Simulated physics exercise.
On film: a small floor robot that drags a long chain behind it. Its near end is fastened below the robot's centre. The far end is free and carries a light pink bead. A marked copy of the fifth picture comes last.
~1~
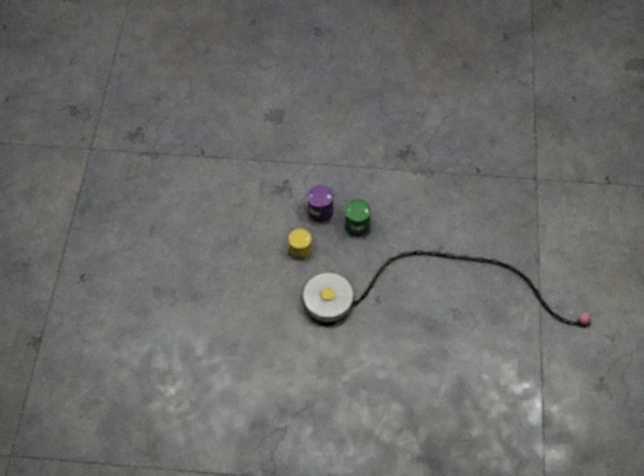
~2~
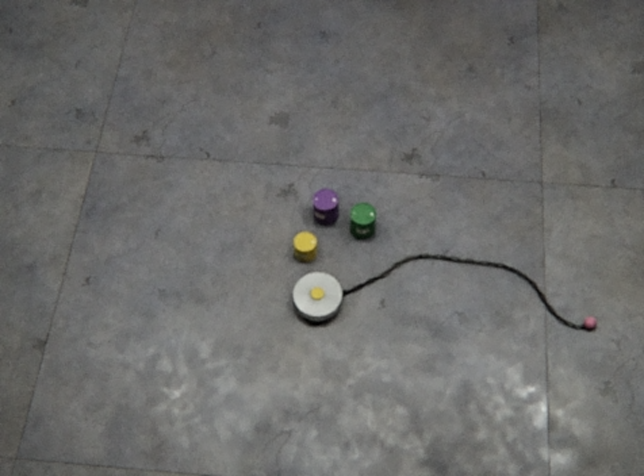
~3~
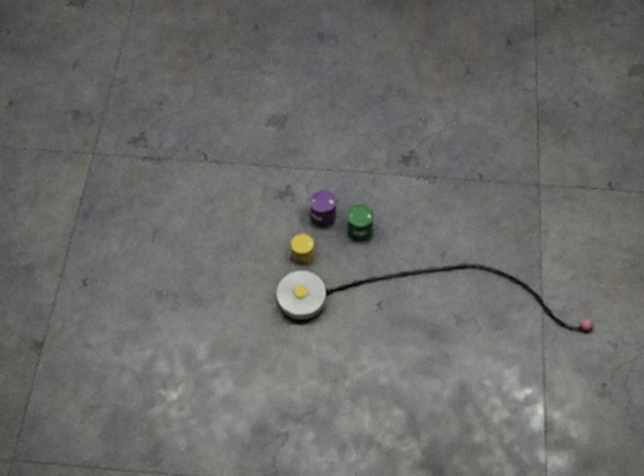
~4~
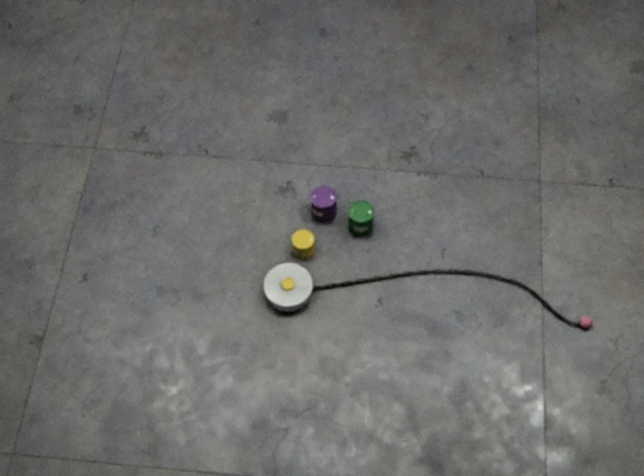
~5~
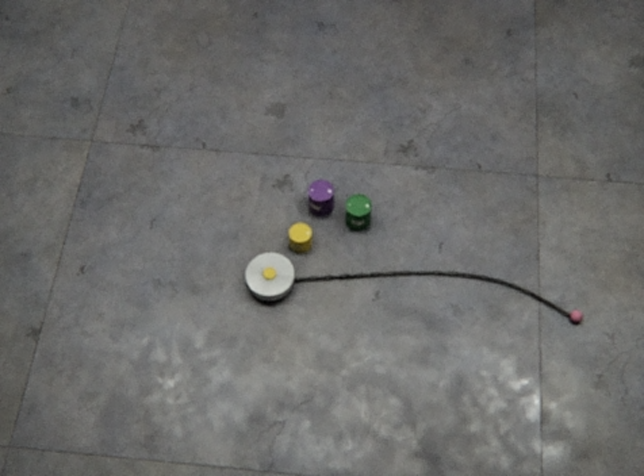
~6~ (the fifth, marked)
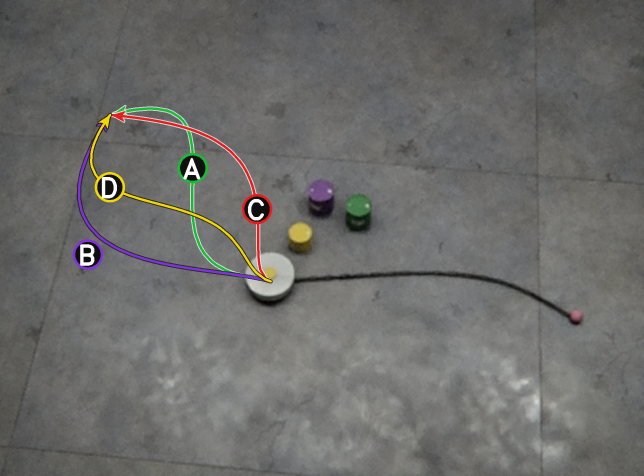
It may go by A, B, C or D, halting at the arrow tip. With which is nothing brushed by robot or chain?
B is the clean one.
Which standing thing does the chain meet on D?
It is the yellow pot.
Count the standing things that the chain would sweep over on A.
One.
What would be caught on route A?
It is the yellow pot.
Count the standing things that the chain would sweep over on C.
It sweeps three.
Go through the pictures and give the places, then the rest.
Green keg (358, 218); yellow pot (300, 244); robot (328, 298), in the first frame.
Robot (318, 297); purple keg (326, 207), in the second frame.
Robot (301, 296); free end (587, 325); green keg (360, 223), in the third frame.
Robot (288, 288); free end (586, 322); purple keg (324, 205), in the fourth frame.
Robot (270, 277); free end (576, 316); yellow pot (301, 238); purple keg (321, 198); green keg (358, 213), in the fifth frame.
On the marked copy, A from (271, 281) via (192, 182) to (114, 114); B from (271, 281) via (105, 241) to (108, 117); C from (271, 281) via (239, 161) to (112, 115); D from (271, 281) via (155, 203) to (110, 115).
Following B. Soon after the start, robot (145, 256), middle of the chain (301, 277), free end (454, 286).
Later, robot (78, 180), middle of the chain (202, 251), free end (348, 277).
In the end, robot (109, 110), middle of the chain (178, 216), free end (307, 270); nothing has been touched.
As for the rest, A meets the yellow pot; C meets the purple keg, green keg and yellow pot; D meets the yellow pot.
